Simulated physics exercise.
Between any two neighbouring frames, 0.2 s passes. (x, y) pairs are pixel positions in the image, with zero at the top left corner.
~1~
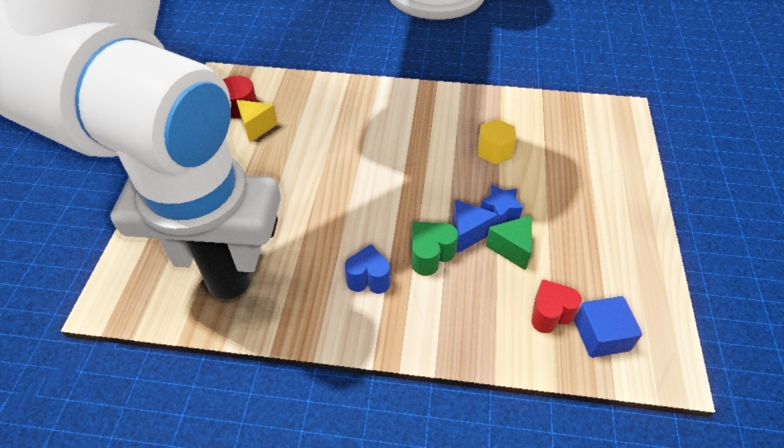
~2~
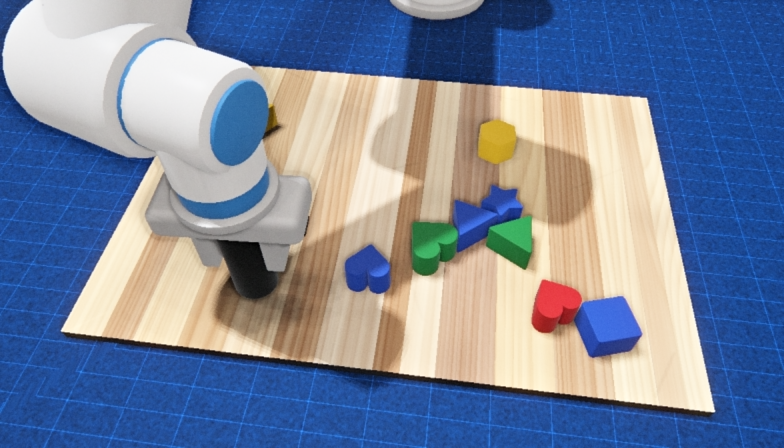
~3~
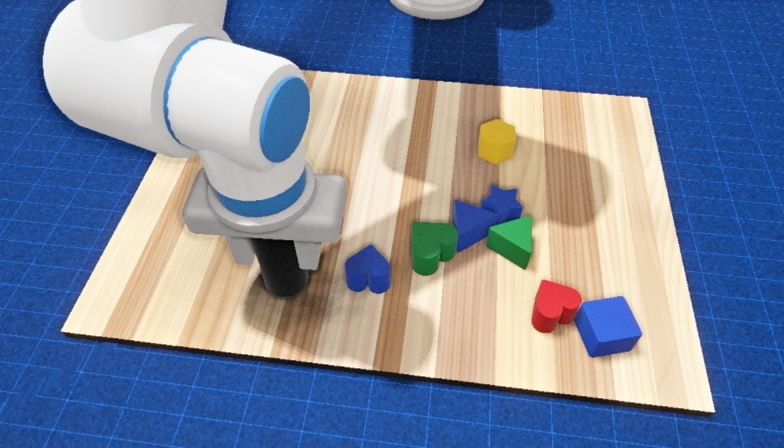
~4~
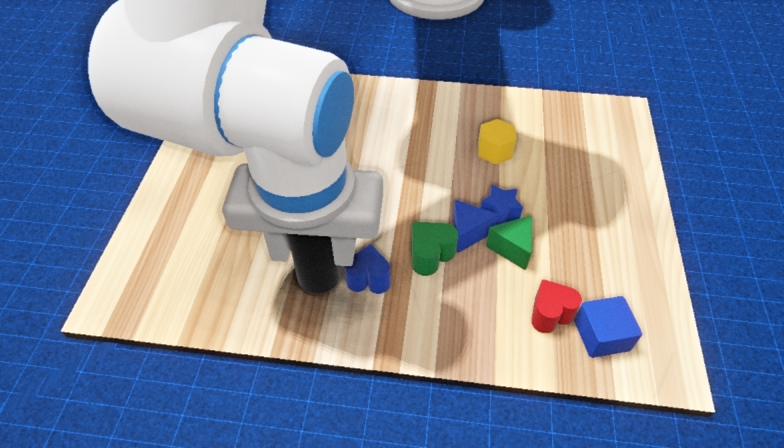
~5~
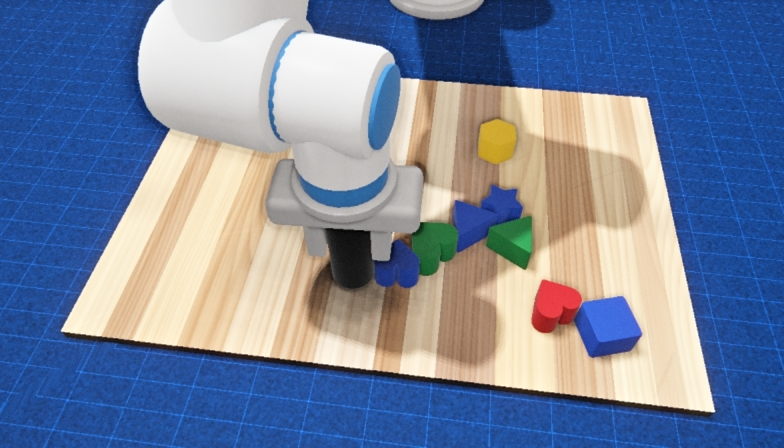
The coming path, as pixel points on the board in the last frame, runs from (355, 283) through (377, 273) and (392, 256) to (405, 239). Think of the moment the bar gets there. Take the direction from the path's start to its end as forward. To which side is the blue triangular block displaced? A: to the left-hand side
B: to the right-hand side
Correct choice: B.
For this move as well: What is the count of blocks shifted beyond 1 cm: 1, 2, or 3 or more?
Three or more move.
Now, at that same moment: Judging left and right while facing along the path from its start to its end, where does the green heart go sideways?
It shifts to the right.
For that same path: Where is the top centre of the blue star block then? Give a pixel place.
My prediction: (522, 185).
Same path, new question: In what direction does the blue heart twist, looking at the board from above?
Looking down on the board, it turns clockwise.
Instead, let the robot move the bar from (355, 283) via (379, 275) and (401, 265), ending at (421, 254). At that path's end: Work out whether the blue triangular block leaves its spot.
It travels a centimetre or more.
What follows on the original path. Halfway along, bar (385, 253); blue heart (429, 247), turned 30° clockwise; green heart (460, 231), turned 15° anticlockwise; blue triangular block (493, 211), turned 15° anticlockwise; blue star block (513, 191), turned 30° anticlockwise; green triangular block (521, 232).
At the end, bar (405, 228); blue heart (444, 233), turned 65° clockwise; green heart (484, 229); blue triangular block (514, 209), turned 30° anticlockwise; blue star block (522, 185), turned 50° anticlockwise; green triangular block (548, 235).
